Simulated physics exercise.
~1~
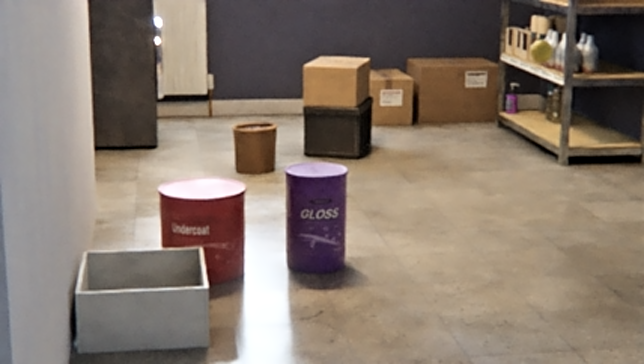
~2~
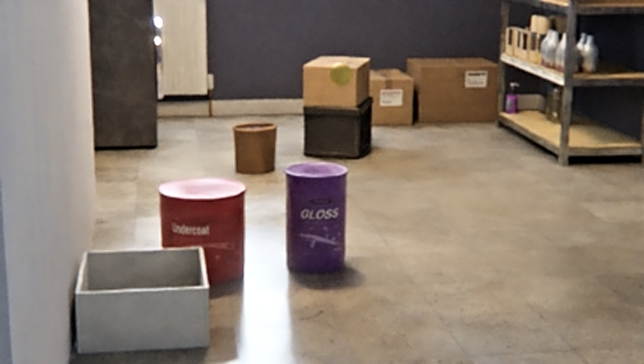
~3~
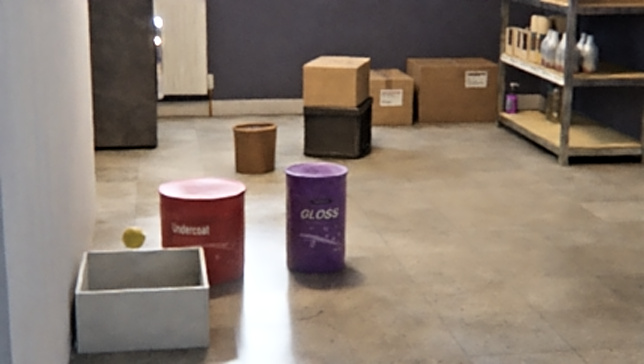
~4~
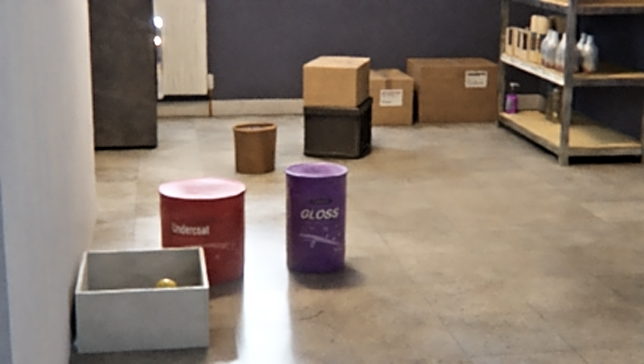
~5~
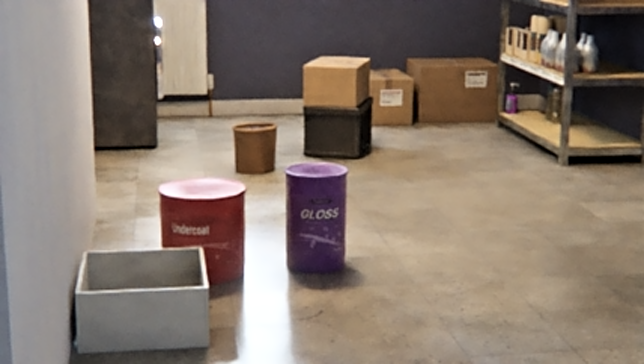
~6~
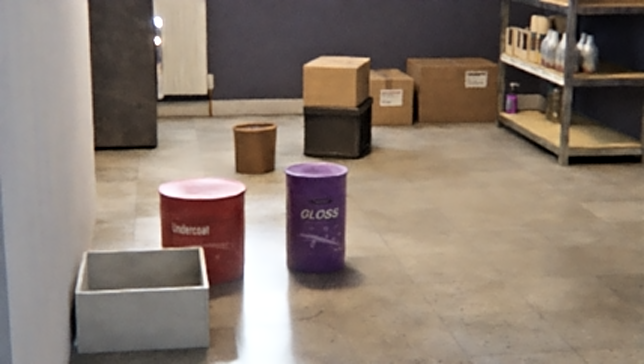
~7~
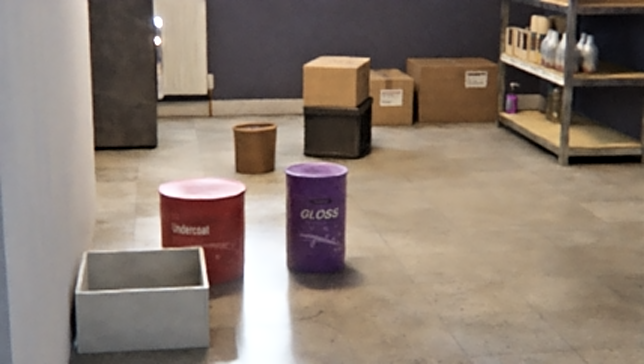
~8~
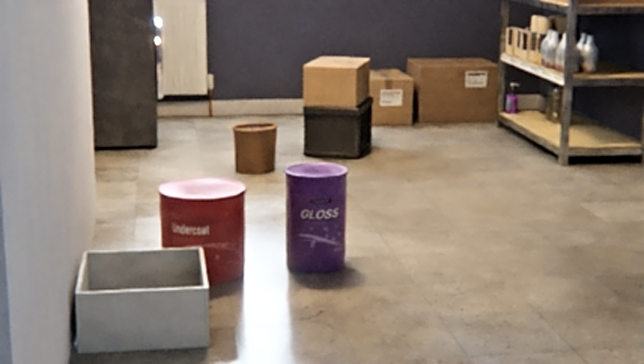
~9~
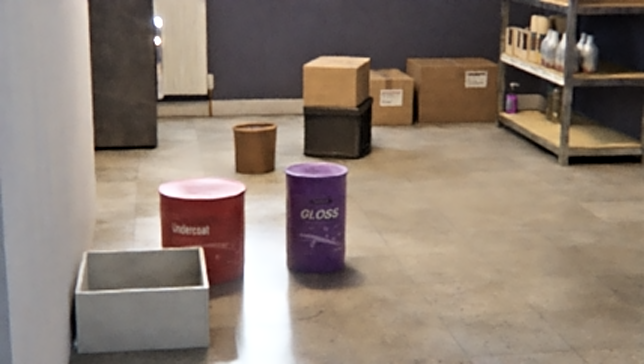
The clip shows a small yellow lemon flying in from the right past stacked cardboard boxes, dropping behind the rim of an open grey box on the floor and going out of sight inside, while the red and purple pails beside it stay still.
